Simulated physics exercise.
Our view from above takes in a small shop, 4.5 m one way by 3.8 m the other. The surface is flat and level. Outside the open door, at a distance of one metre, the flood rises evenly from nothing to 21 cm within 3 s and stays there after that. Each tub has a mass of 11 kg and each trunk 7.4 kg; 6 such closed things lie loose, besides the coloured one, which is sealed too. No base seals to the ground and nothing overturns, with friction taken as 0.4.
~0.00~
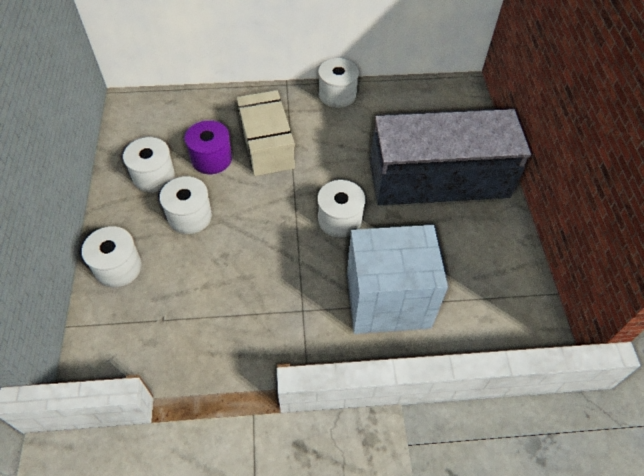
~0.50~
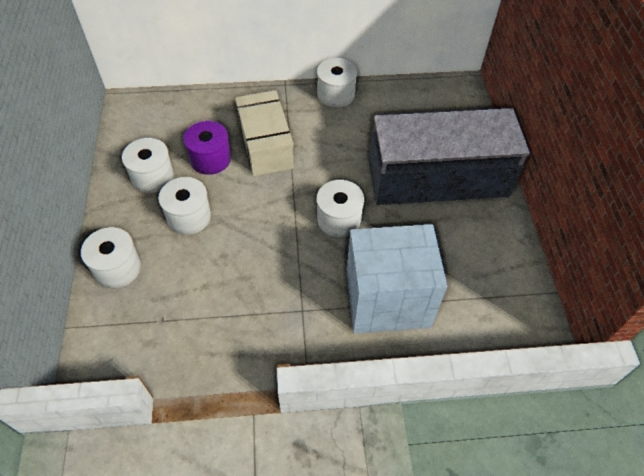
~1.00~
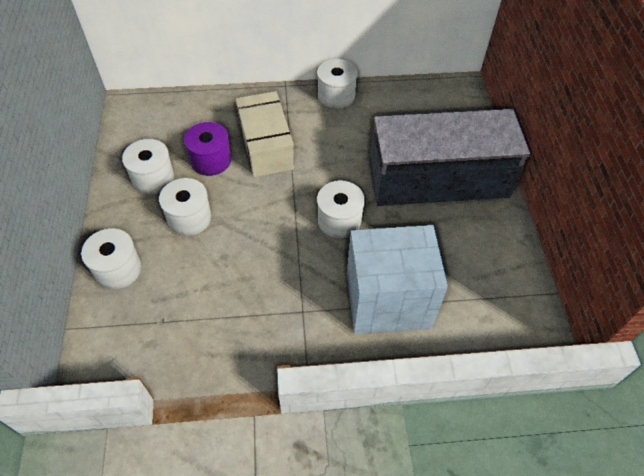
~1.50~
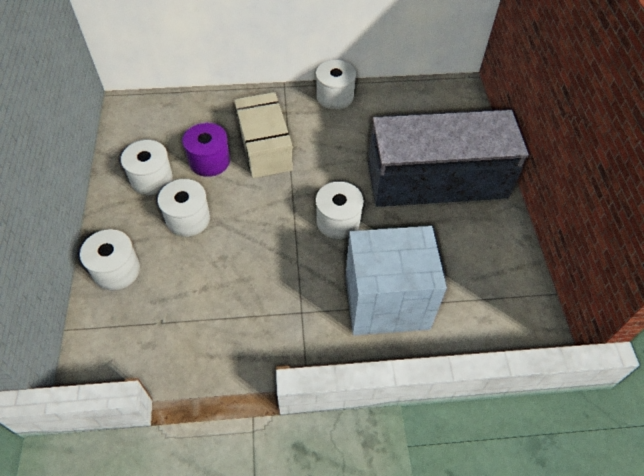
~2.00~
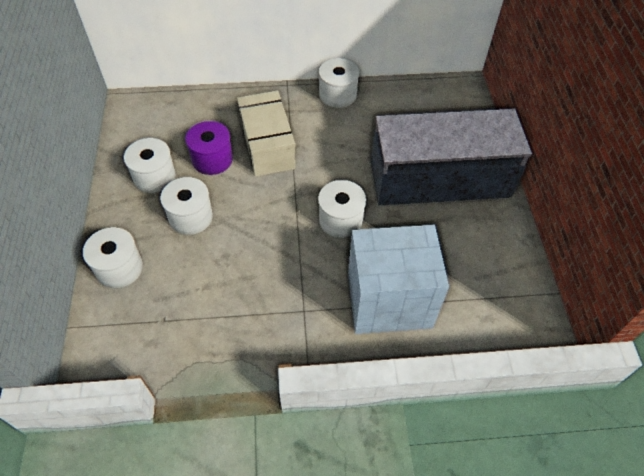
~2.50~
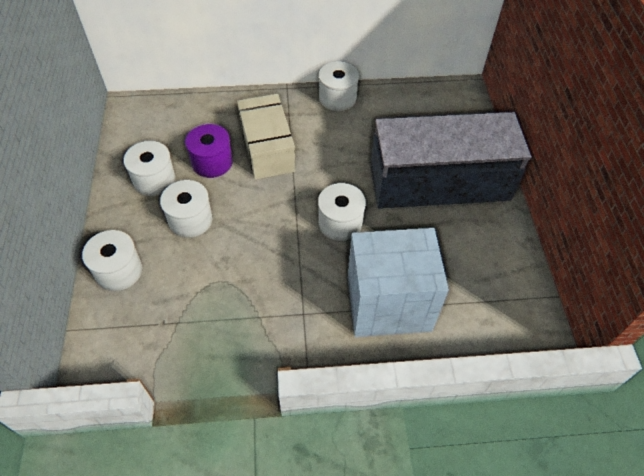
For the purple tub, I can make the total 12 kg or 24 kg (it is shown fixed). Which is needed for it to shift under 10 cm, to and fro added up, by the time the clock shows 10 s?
I expect that only the higher weight holds it.
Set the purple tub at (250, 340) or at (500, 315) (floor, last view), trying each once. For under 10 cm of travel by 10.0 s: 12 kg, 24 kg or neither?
Try by try, no option works; any option works.
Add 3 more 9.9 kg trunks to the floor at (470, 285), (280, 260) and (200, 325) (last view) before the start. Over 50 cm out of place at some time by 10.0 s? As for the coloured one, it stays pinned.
Answer by position: Inside the range; outside the range; outside the range.
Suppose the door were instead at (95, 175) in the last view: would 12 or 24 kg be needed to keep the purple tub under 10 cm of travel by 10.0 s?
There both choices fail.
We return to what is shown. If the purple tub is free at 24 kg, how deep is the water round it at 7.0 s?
Around 6 cm.
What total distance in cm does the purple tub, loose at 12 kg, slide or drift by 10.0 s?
250 cm, roughly.
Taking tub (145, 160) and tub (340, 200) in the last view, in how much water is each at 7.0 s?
Close to 7 and 4 centimetres.
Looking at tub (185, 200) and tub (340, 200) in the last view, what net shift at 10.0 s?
They've ended up 250 cm and 20 cm away, in that order.
After 3.5 s the purple tub would be 0 cm from its start with 12 kg and 0 cm from its start with 24 kg; 0 cm of water round it then.
After 4.5 s the purple tub would be 5 cm from its start with 12 kg and 1 cm from its start with 24 kg; 3 cm of water round it then.
After 7.0 s the purple tub would be 41 cm from its start with 12 kg and 1 cm from its start with 24 kg; 6 cm of water round it then.
After 10.0 s the purple tub would be 212 cm from its start with 12 kg and 1 cm from its start with 24 kg; 11 cm of water round it then.
